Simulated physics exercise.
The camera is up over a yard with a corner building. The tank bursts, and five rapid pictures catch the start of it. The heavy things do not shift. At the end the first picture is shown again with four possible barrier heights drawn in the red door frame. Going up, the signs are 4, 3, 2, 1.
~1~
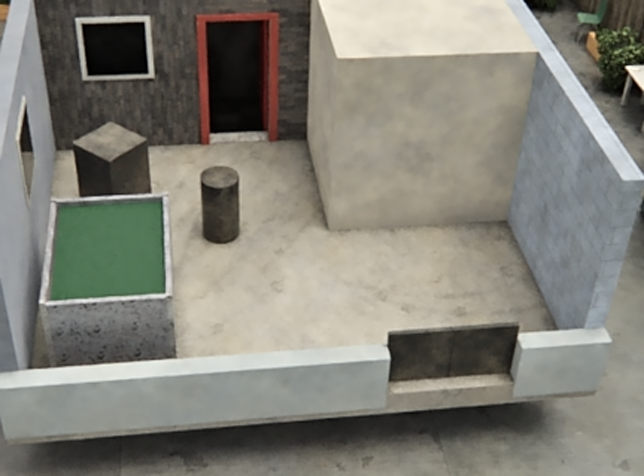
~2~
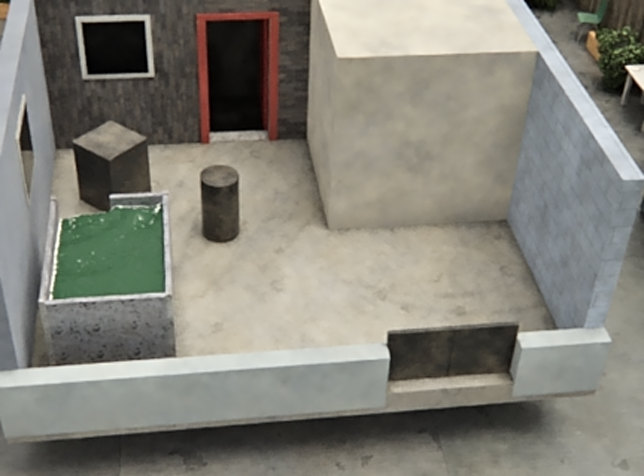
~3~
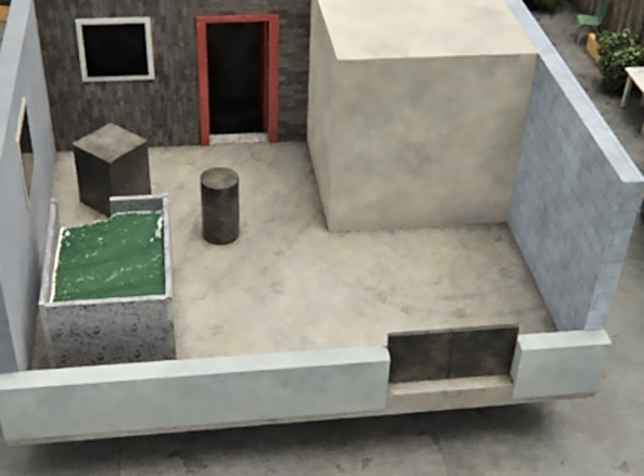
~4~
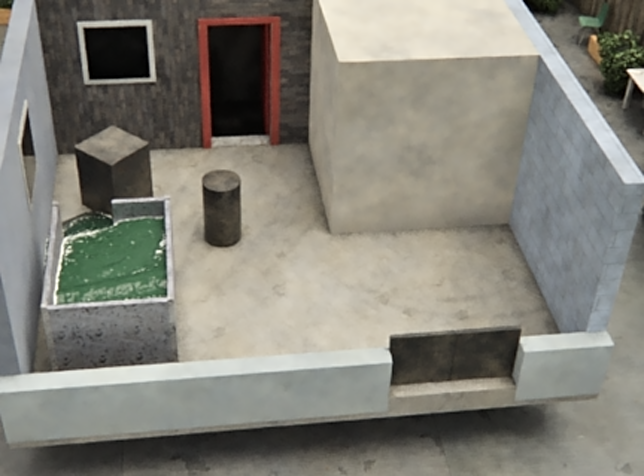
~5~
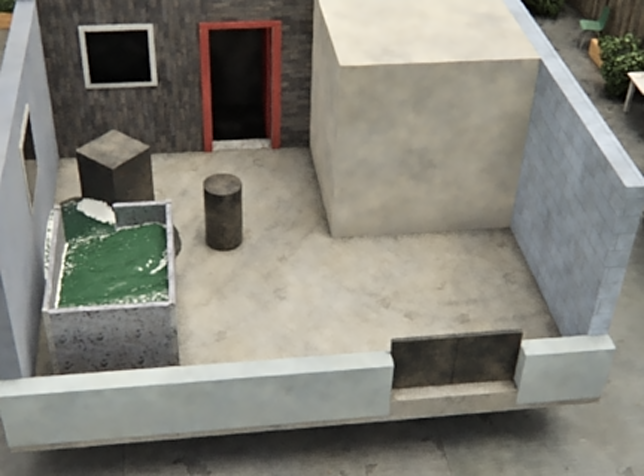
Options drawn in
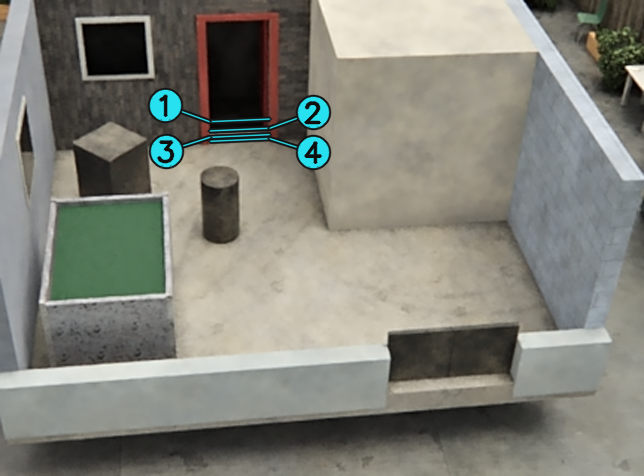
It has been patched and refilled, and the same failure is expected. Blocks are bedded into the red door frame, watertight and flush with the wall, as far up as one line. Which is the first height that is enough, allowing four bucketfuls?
Take 2.
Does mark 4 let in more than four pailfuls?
Yes, it does.
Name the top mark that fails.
Here it is mark 3.
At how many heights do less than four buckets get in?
Two.
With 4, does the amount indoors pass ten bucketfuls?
Yes, it does.
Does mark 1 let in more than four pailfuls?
No, not at all.
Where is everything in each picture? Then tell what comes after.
The first frame shows water in the tank at rest, its middle at (109, 251); foot of the red doorway at (240, 142); shut gate at (452, 335).
In the second frame, water covers 1 % of the ground, its front hidden from here.
In the third frame, water covers 3 % of the ground, its front hidden from here.
In the fourth frame, water covers 6 % of the ground, its front hidden from here.
In the fifth frame, 9 % of the ground under water, visible out to (73, 201).
In cyan, 1 at (239, 120); 2 at (239, 129); 3 at (240, 135); 4 at (240, 139); from the bottom up 4, 3, 2, 1.
With 1, nothing gets over.
With 2, a splash gets over, under a bucket.
With 3, about 8 bucketfuls get in.
With 4, dozens of bucketfuls pour in.
